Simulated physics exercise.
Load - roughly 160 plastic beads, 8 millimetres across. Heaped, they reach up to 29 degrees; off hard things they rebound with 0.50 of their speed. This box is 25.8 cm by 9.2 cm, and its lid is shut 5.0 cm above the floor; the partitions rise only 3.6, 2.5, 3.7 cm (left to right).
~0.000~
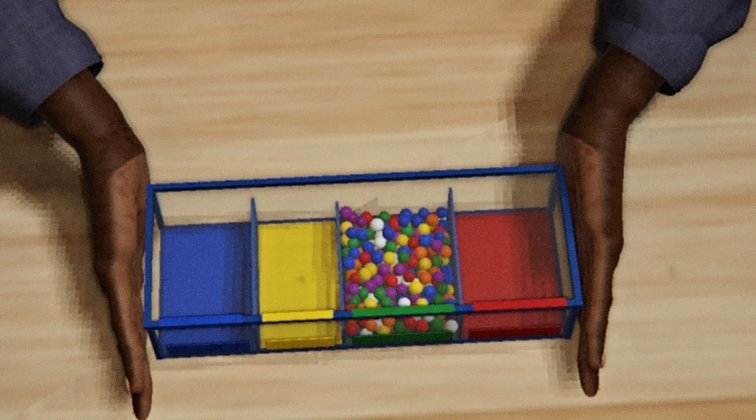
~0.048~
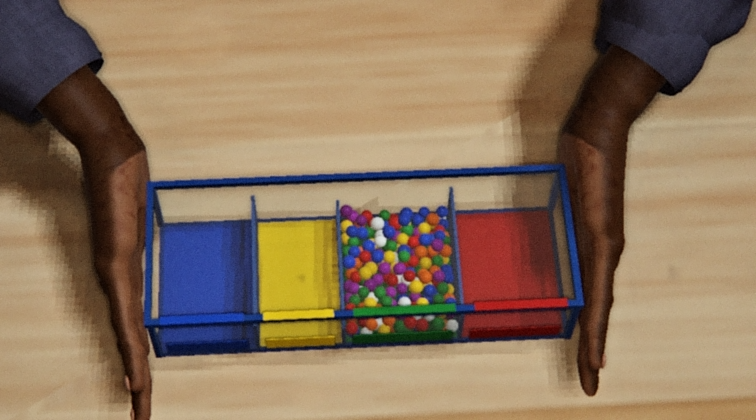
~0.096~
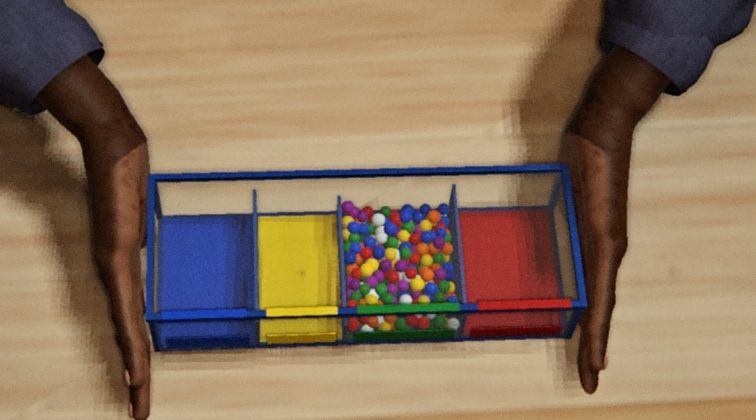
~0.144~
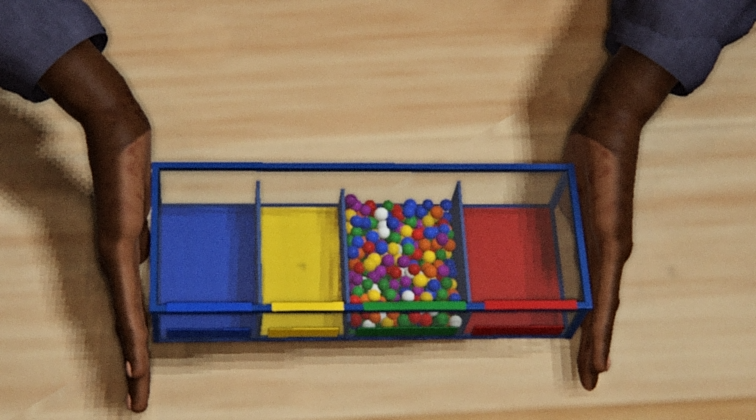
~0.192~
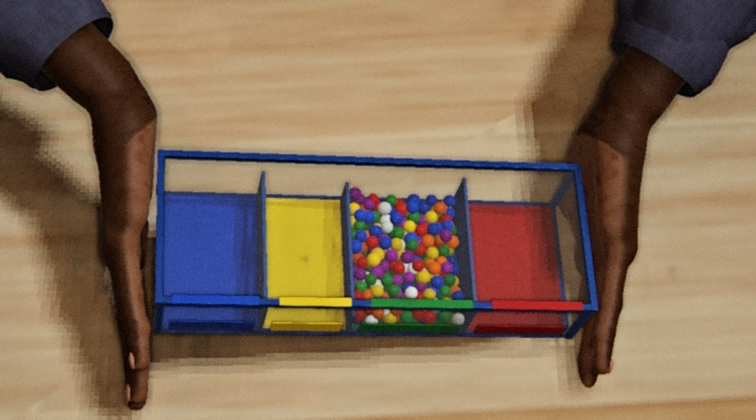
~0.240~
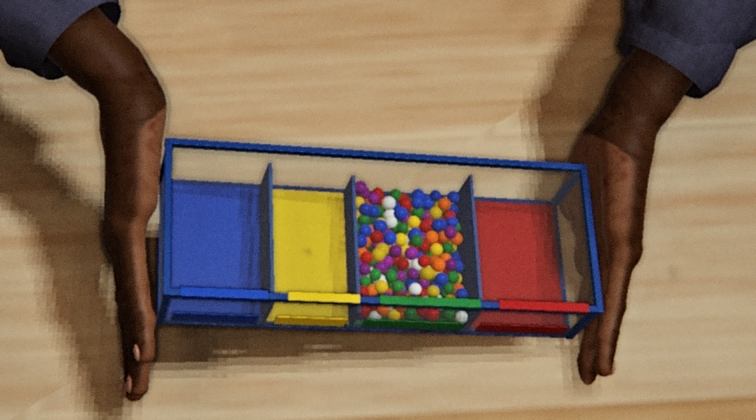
Two hands hold a clear box of colourful beads and tilt its right end slightly downward.
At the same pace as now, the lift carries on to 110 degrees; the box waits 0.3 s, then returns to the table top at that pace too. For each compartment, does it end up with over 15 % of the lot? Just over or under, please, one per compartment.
Red: Over, blue: Under, green: Over, yellow: Under.
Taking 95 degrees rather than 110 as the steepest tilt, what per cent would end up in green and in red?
Shares: Green 70 and red 30, per cent.
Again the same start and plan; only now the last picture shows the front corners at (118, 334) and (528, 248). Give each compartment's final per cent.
Per cent at the end: Red 0; blue 70; green 0; yellow 30.
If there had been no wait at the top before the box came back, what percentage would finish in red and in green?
Then red keeps 35% and green keeps 65%.
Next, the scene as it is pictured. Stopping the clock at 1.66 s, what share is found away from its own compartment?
Reading: Close to 30 %.
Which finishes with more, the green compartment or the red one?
Answer: Green.
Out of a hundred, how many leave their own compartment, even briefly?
Around 35 percent.
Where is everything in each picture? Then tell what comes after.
The first picture shows box tilt 0 degrees, front corners at (151, 323) and (575, 301); green 100 %.
The second picture shows box tilt 1 degrees, front corners at (151, 321) and (576, 301).
The third picture shows box tilt 3 degrees, front corners at (153, 315) and (579, 302).
The fourth picture shows box tilt 6 degrees, front corners at (156, 307) and (584, 304), lowest corner right front.
The fifth picture shows box tilt 10 degrees, front corners at (162, 298) and (590, 305), lowest corner right front.
The sixth picture shows box tilt 14 degrees, front corners at (170, 290) and (595, 307), lowest corner right front; green 100 %. Its pace works out near 75 degrees a second.
After 1.66 s, tilt 110 degrees; red 30 %, green 70 %.
After 2.60 s, tilt 56 degrees; red 35 %, green 65 %.
After 3.54 s, tilt 0 degrees; red 35 %, green 65 %.
In the end, at 4.3 s, red 35 %, blue 0 %, green 65 %, yellow 0 %.
